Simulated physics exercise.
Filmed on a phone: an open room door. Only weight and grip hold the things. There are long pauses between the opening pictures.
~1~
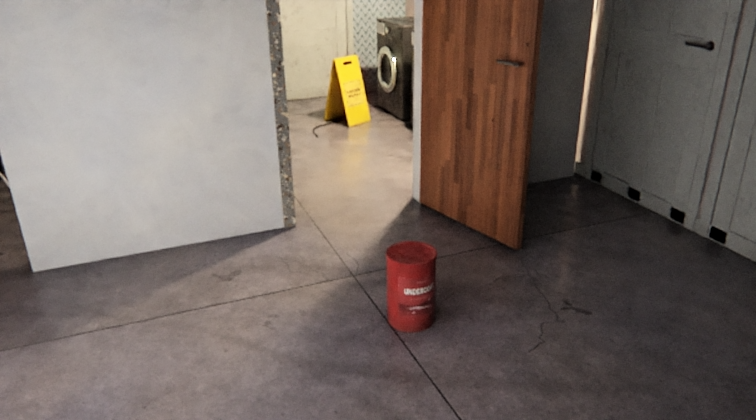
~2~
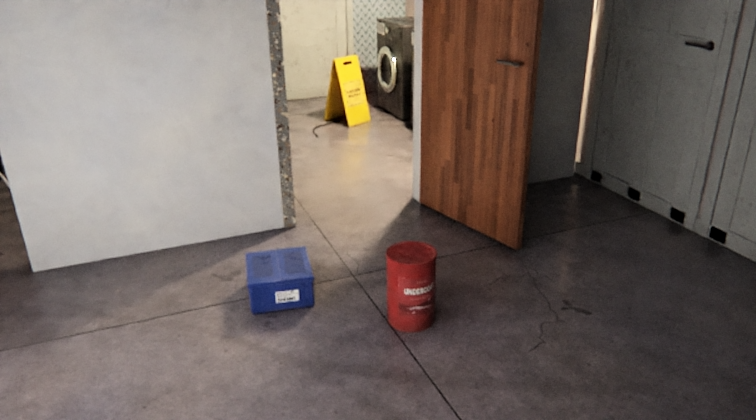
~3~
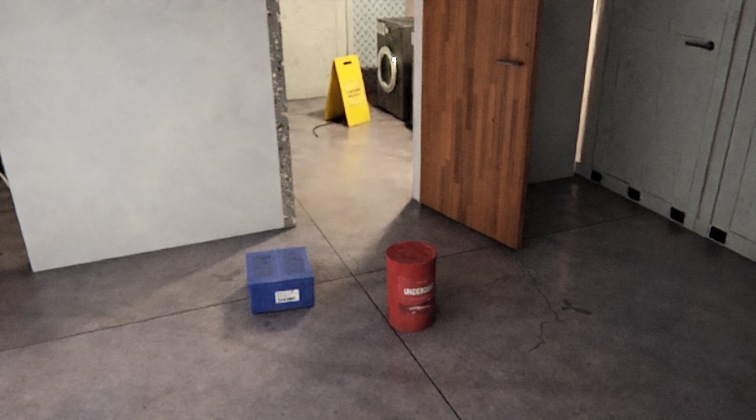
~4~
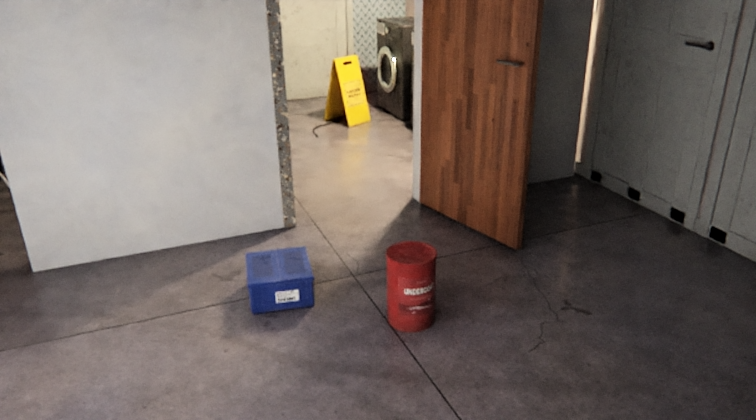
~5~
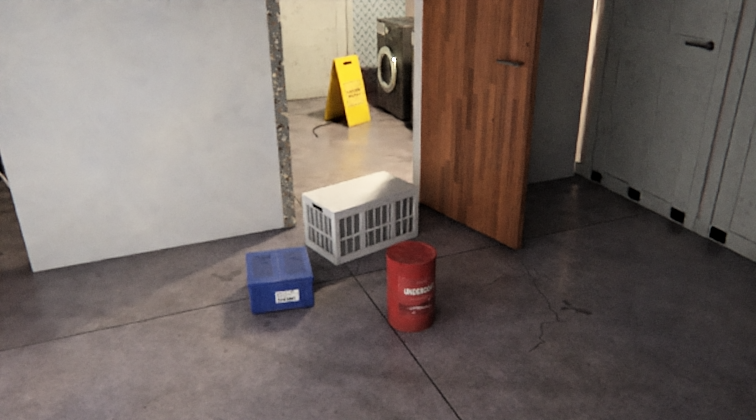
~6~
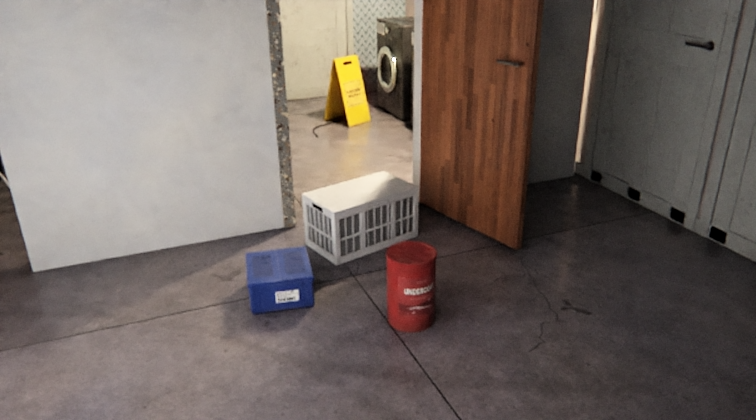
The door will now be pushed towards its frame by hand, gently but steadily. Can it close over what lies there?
As it turns out, it jams.
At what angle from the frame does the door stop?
Some 60° open.
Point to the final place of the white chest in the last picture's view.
Around (355, 216).
Then, 0.60 s later than the last frame, door at 91°.
Then, 0.90 s later than the last frame, door at 77°.
Then, 1.20 s later than the last frame, door at 63°.
When it is over, door at 60°; all 3 as before. End places, in pixels of the last picture, white chest near (355, 215).
